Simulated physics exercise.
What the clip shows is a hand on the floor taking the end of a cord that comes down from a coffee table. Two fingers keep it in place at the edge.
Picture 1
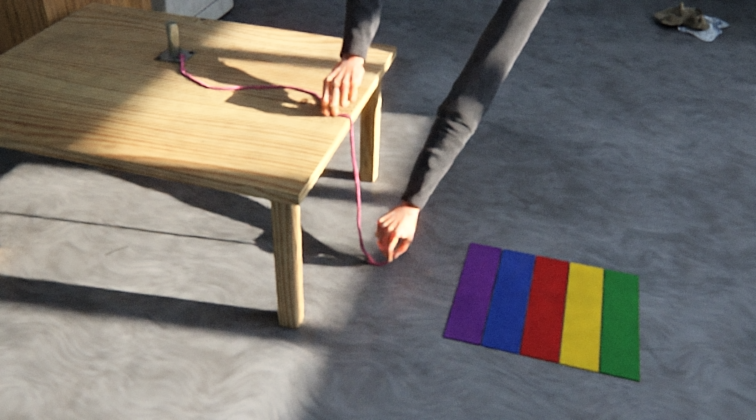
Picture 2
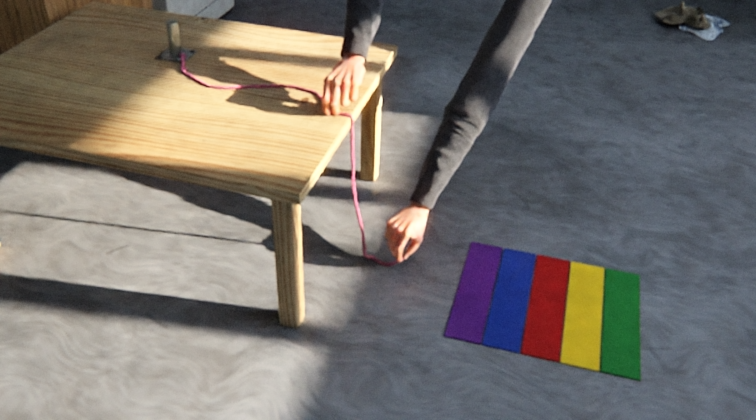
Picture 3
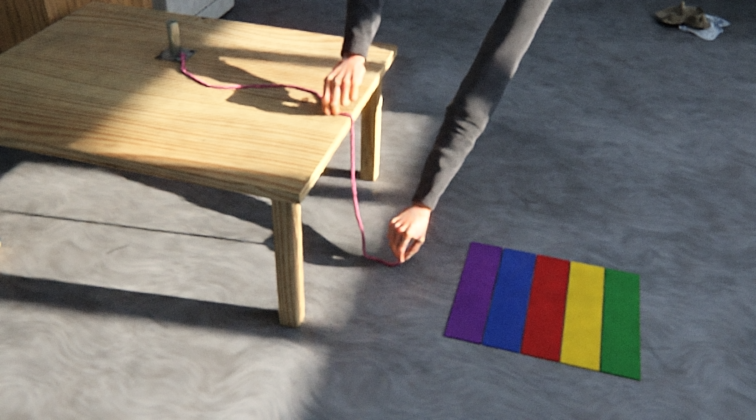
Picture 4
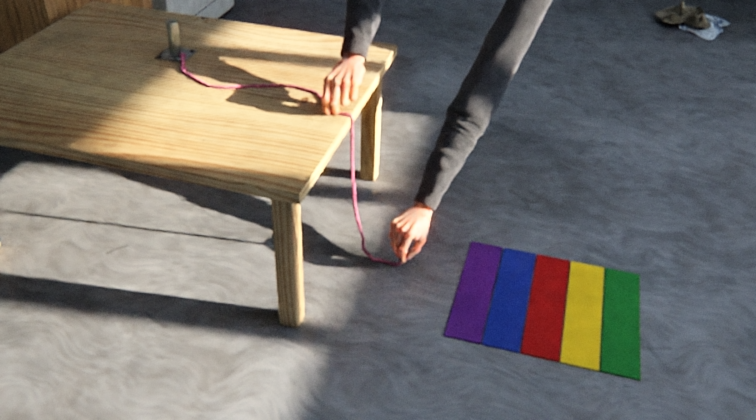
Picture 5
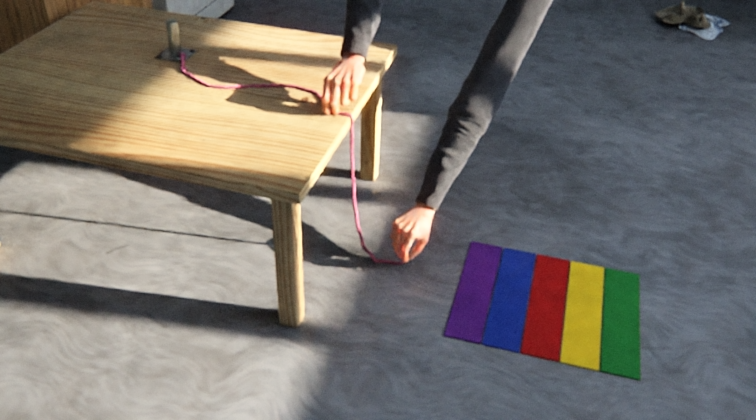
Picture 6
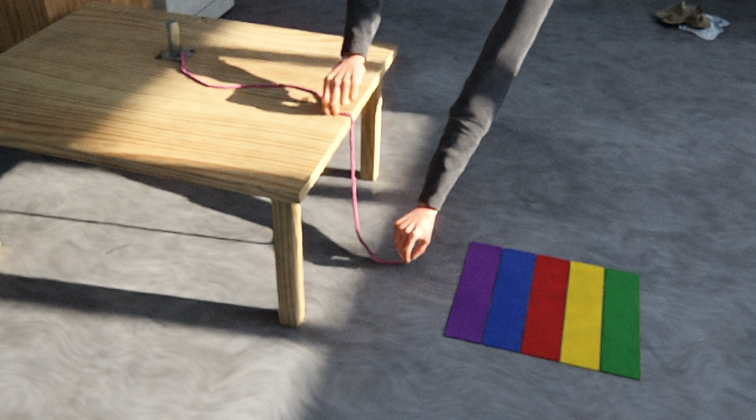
On a grey floor partly in sunlight, seen from above at an angle, a pale wooden coffee table stands at the left. A pink cord runs across its top and over the edge, pressed there by one hand, while purple, blue, red, yellow and green strips lie side by side at the right. The other hand, grey-sleeved, draws the cord's end slightly rightward along the floor, slowing, while the camera stays still.
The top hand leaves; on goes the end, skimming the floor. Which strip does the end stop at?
The red one.
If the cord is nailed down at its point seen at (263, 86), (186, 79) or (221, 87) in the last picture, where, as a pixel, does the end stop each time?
Per try (px, approx.): (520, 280), (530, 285), (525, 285).
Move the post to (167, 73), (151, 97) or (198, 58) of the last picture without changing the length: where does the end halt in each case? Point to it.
Results per try: (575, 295); (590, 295); (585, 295).
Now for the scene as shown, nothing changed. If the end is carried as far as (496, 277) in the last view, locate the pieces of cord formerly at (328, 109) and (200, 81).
The first ends at (360, 132) and the second at (240, 71).
Soon after, end near (496, 277); over purple.
Then, end near (533, 285); over red.
At full stretch, end near (556, 289); over red. It gets as far as the red strip.
